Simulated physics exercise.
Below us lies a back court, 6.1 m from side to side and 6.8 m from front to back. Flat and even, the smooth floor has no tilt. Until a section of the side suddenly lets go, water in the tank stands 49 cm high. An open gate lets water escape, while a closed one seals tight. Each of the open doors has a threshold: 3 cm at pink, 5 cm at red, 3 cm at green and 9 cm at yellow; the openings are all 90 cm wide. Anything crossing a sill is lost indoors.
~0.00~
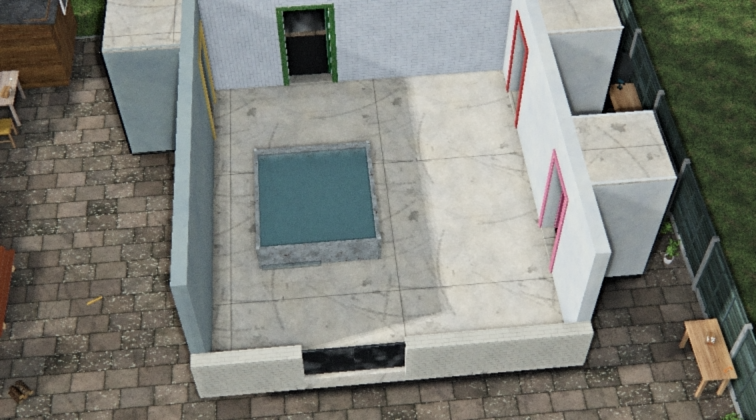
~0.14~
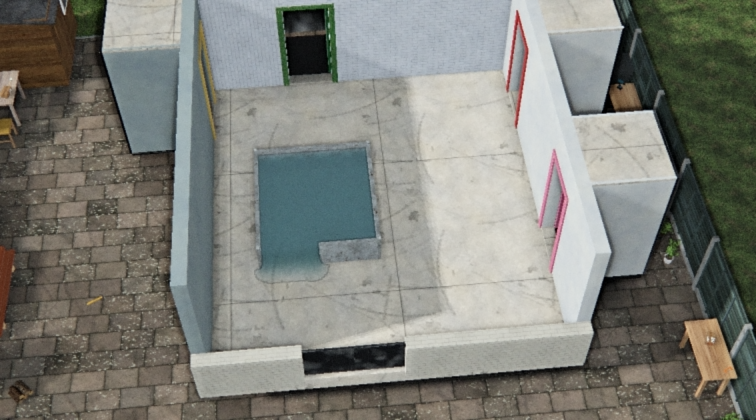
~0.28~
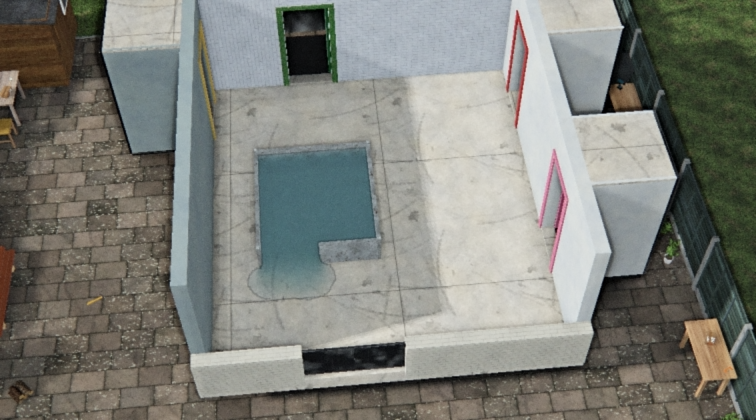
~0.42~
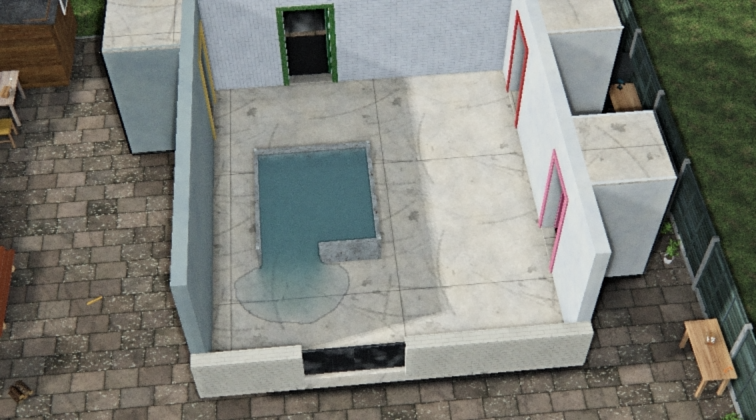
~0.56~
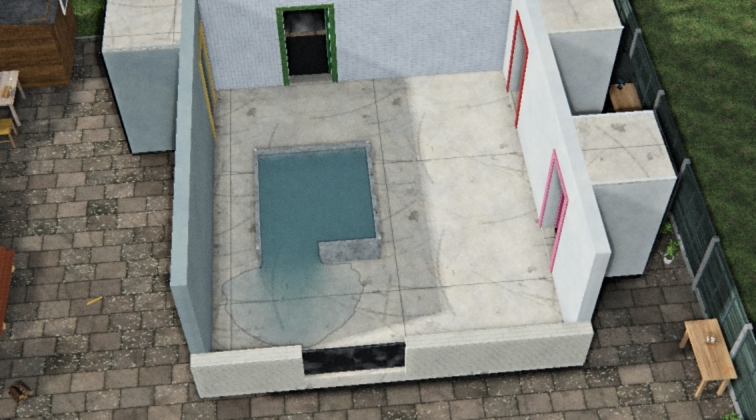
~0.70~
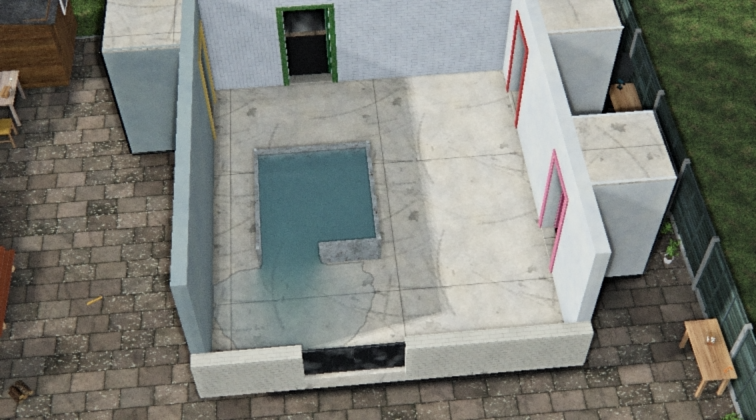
Water poured out through a gap at the front left of a square tank in a walled concrete court, spreading in a thin, rounded sheet across the pale floor to the front wall.
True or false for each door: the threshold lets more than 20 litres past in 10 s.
Pink door true, red door false, green door false, yellow door false.
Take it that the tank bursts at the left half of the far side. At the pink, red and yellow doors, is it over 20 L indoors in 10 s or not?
Pink falls short; red exceeds; yellow exceeds.
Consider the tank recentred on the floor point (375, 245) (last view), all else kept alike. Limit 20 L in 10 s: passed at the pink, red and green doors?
Checking the limit: Pink is beyond it, red is within it and green is beyond it.
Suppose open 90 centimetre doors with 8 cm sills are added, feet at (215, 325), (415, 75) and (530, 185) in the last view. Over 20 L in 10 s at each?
More, less, less.
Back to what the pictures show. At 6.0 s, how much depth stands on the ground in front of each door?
You'd get pink at 9 cm, red at 0 cm, green at 0 cm, and yellow at 5 cm.
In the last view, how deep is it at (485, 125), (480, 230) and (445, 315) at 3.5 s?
First 0 cm, then 0 cm, then 5 cm.
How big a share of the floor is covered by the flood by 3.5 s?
35 %.
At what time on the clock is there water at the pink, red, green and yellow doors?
Pink = 4.0 s, red = 6.5 s, green = 6.5 s, yellow = 5.0 s.
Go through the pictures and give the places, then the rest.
The first picture shows the tank at (315, 196) is whole and still, 49 cm deep.
In the second picture, water pours out at (291, 257) and has run 0.6 m, to (324, 271); typically 8 cm deep outside, 49 cm at the tank's back.
In the third picture, water pours out at (291, 259) and has run 0.8 m, to (322, 291); typically 8 cm deep outside, 49 cm at the tank's back.
In the fourth picture, water pours out at (291, 259) and has run 1.2 m, to (313, 318); typically 6 cm deep outside, 49 cm at the tank's back.
In the fifth picture, the front is at (311, 342), 1.7 m from the gap at (291, 259); 2.6 m2 of floor is under water; 49 cm left at the back of the tank.
In the sixth picture, water pours out at (291, 259) and has run 2.2 m, to a hidden place; typically 4 cm deep outside, 49 cm at the tank's back.
After 1.4 s water covers 15 % of the floor and is deepest (39 cm) near (213, 375); pink door not reached, red door not reached, green door not reached, yellow door not reached.
After 2.2 s water covers 20 % of the floor and is deepest (37 cm) near (277, 360); pink door not reached, red door not reached, green door not reached, yellow door not reached.
After 3.5 s water covers 35 % of the floor and is deepest (24 cm) near (213, 375); pink door not reached, red door not reached, green door not reached, yellow door not reached.
After 6.0 s water covers 60 % of the floor and is deepest (18 cm) near (213, 375); pink door 9 cm at the sill, 31 L in, red door not reached, green door not reached, yellow door 5 cm at the sill, 0 L in.
After 10.0 s water covers 90 % of the floor and is deepest (10 cm) near (213, 375); pink door 7 cm at the sill, 87 L in, red door 3 cm at the sill, 0 L in, green door 4 cm at the sill, 2 L in, yellow door 6 cm at the sill, 0 L in.
